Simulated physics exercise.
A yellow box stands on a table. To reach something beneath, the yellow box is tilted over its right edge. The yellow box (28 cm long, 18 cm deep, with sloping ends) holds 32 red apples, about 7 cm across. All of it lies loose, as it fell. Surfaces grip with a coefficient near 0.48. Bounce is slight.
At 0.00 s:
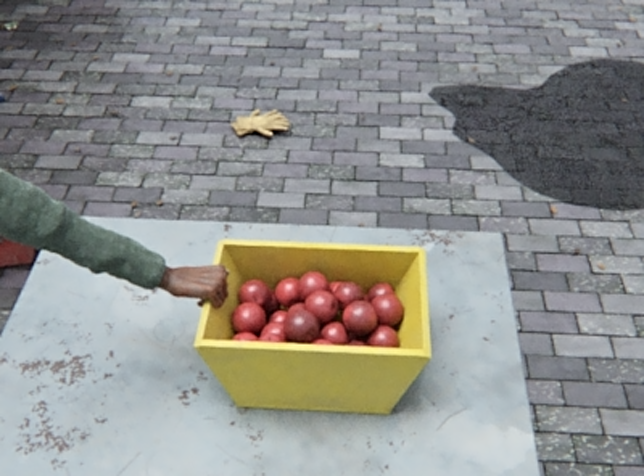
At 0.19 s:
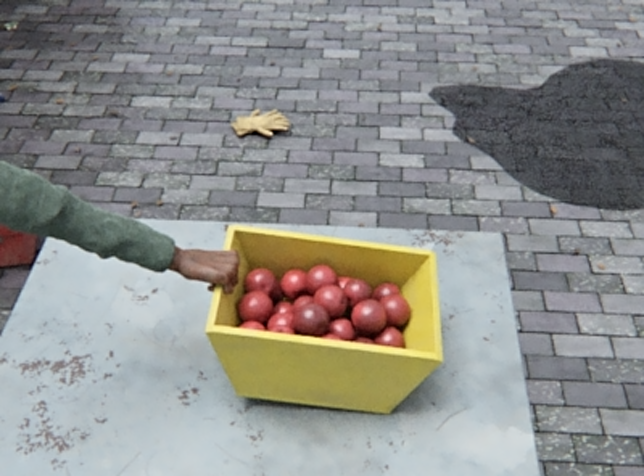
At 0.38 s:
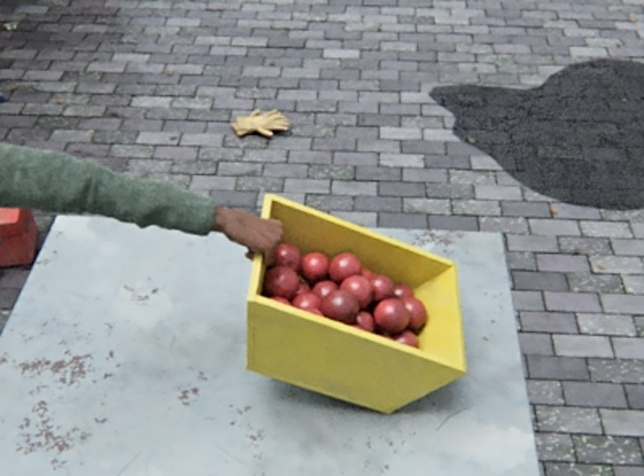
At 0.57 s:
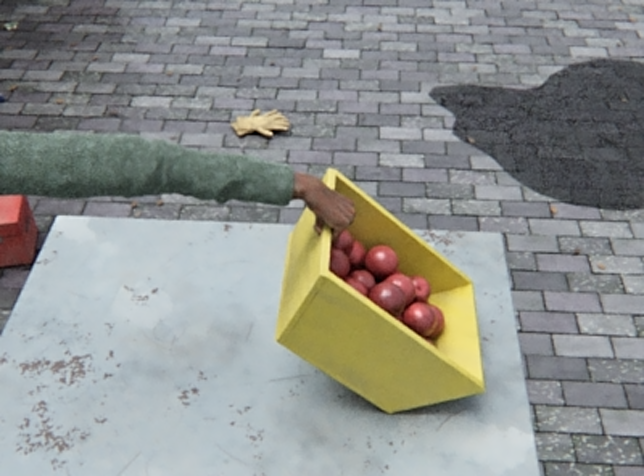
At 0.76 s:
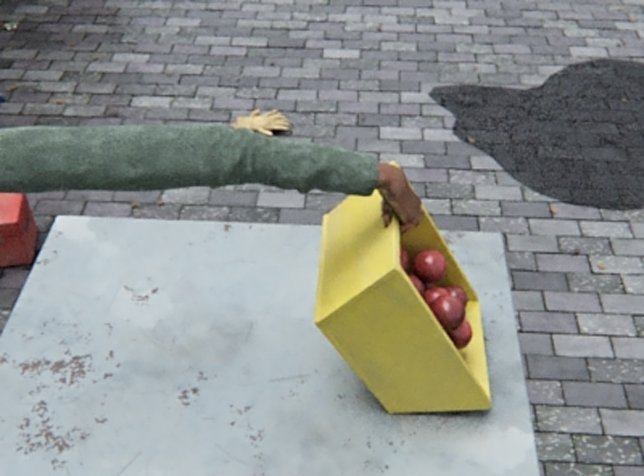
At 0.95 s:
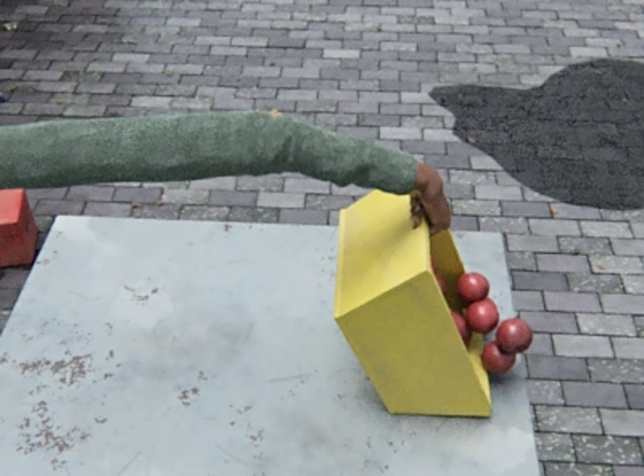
On grey paving outdoors, a pale, worn tabletop is seen from above by a still camera, with a tan glove and a dark patch on the bricks beyond. A yellow box of red apples stands on the table, and something red sits at the left edge. A green-sleeved arm reaches from the left and tilts the box steeply rightward; the apples shift, and a couple emerge over its right side.
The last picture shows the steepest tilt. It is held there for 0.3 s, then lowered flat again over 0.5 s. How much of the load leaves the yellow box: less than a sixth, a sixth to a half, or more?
The yellow box loses a sixth to a half of its red apples.
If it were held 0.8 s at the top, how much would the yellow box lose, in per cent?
Then yellow box 30 per cent.
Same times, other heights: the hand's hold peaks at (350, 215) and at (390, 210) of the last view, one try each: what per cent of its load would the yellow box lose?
Yellow box 0 then 10 per cent.
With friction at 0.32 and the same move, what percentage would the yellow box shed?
In that case yellow box 30 per cent.
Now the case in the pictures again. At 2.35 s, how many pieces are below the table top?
About 6.
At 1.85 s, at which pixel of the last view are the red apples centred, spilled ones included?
Around (371, 338).
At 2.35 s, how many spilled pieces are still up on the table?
About 2.
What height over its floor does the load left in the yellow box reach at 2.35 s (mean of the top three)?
Roughly 18 cm high.
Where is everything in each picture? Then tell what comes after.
In the first picture (each is followed by its nearest rim corner in this view), yellow box, (424, 353); 0° from level; none out.
The second picture shows yellow box, (437, 356); 7° from level.
The third picture shows yellow box, (462, 367); 24° from level.
The fourth picture shows yellow box, (483, 385); 44° from level.
The fifth picture shows yellow box, (491, 402); 61° from level.
The sixth picture shows yellow box, (491, 410); 68° from level; 2 out, the lowest apple at (499, 357).
After 1.17 s, tilt 68°; yellow box 27 in, 5 out.
After 1.45 s, tilt 44°; yellow box 26 in, 6 out.
After 1.85 s, tilt 0°; yellow box 24 in, 8 out.
Final count (at 2.35 s), yellow box 24 in, 8 out. Asked share, 8 of 32, 25 per cent.
